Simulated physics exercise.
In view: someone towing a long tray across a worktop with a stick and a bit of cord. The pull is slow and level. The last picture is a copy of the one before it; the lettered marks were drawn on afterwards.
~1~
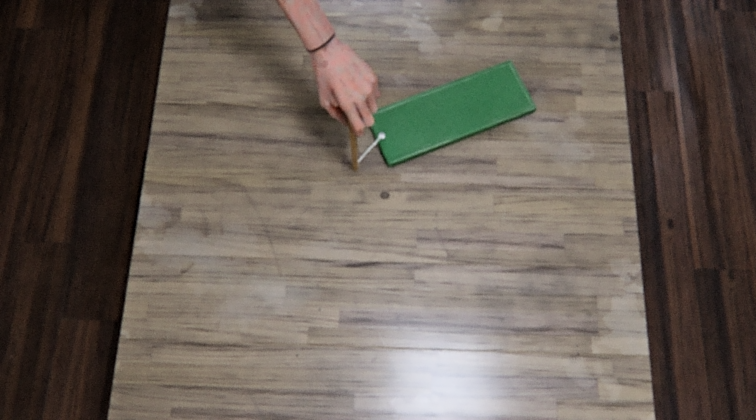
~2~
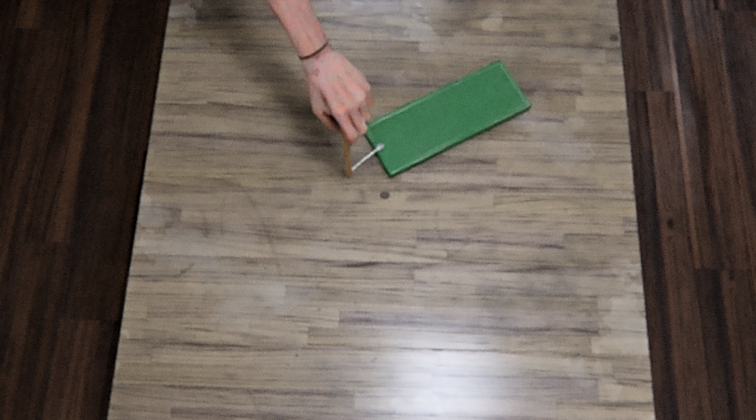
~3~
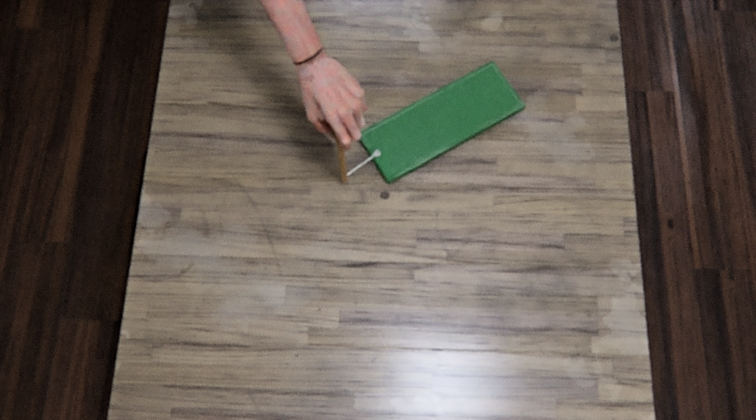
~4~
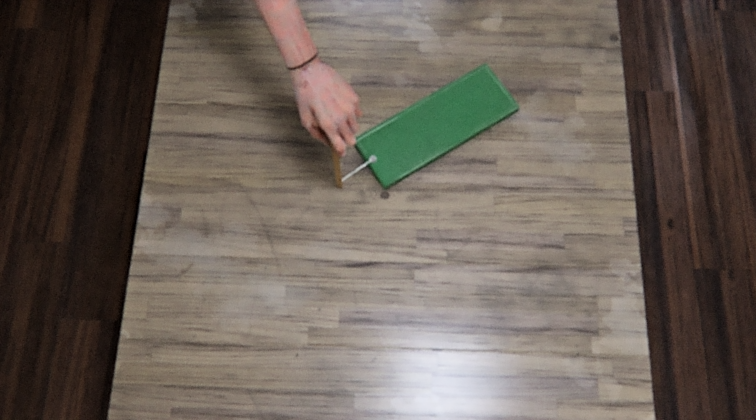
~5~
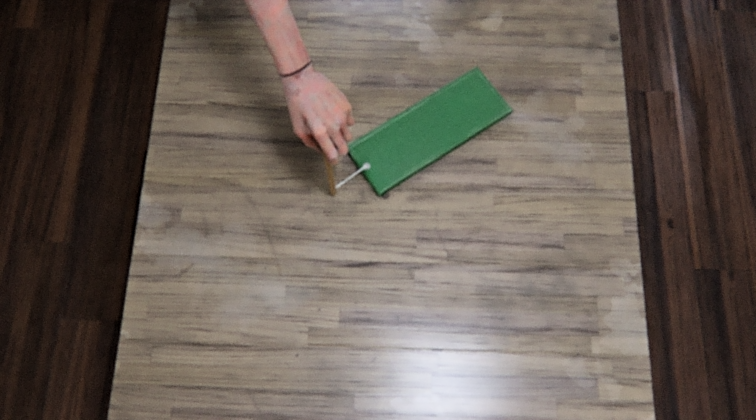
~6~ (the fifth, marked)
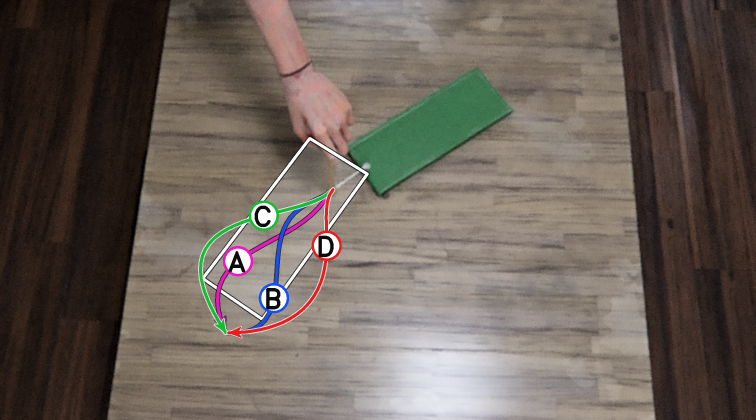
We see a hand holding a small wooden stick tied by a short white cord to a long green tray on a wood-patterned surface, slowly pulling it a short distance down and to the left.
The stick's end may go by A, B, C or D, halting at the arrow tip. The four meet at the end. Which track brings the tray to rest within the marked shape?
With C it lies in the marked place.
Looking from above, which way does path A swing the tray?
Anticlockwise.
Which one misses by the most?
That is D.
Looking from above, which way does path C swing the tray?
Anticlockwise.
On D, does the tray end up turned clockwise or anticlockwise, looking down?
It turns anticlockwise.
On the marked copy, A from (333, 190) via (257, 248) to (225, 331); B from (333, 190) via (278, 260) to (228, 333); C from (333, 190) via (222, 233) to (226, 333); D from (333, 190) via (318, 290) to (228, 333); the outline at (287, 225).
With C. Early on, foot of the stick (257, 218), middle of the tray (364, 164).
Further on, foot of the stick (201, 269), middle of the tray (303, 198).
At the end, foot of the stick (226, 333), middle of the tray (288, 225); it lies in the outline.
As for the rest, A leaves its middle at (301, 232); B leaves its middle at (315, 242); D leaves its middle at (326, 253).
